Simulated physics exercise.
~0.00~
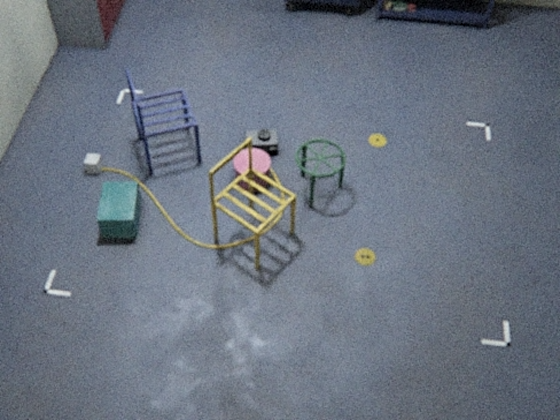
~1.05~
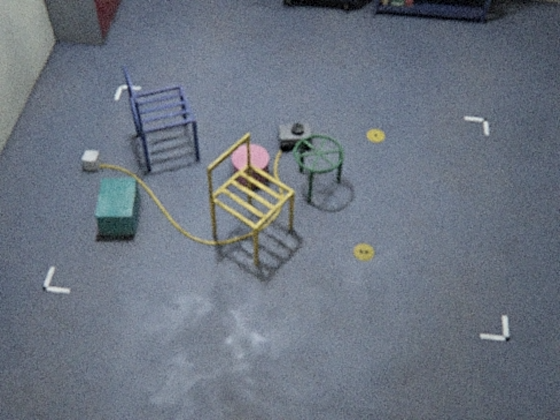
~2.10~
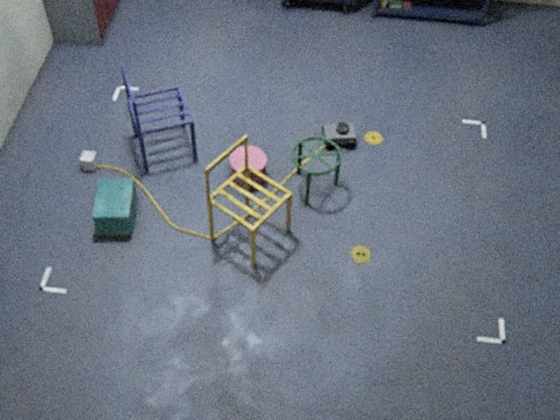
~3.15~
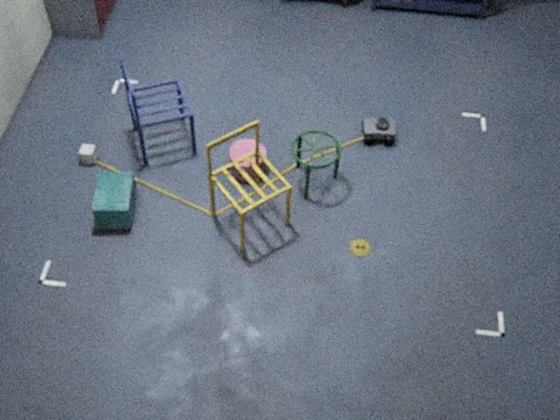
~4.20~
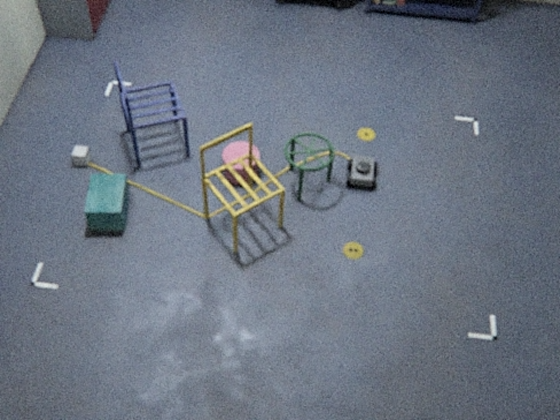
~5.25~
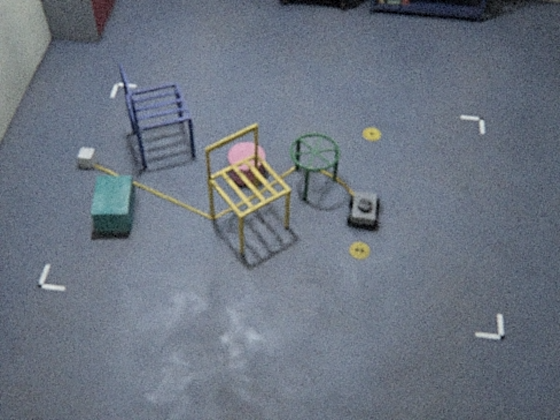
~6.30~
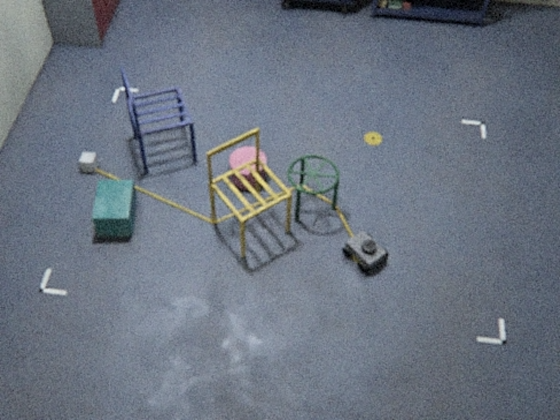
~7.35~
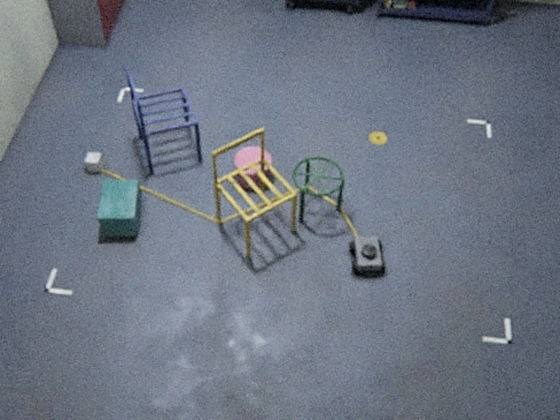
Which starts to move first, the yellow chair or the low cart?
The low cart starts to move first, heading right while the yellow chair is still in place. The yellow chair only shifts later, as the cart reaches the far yellow mark.
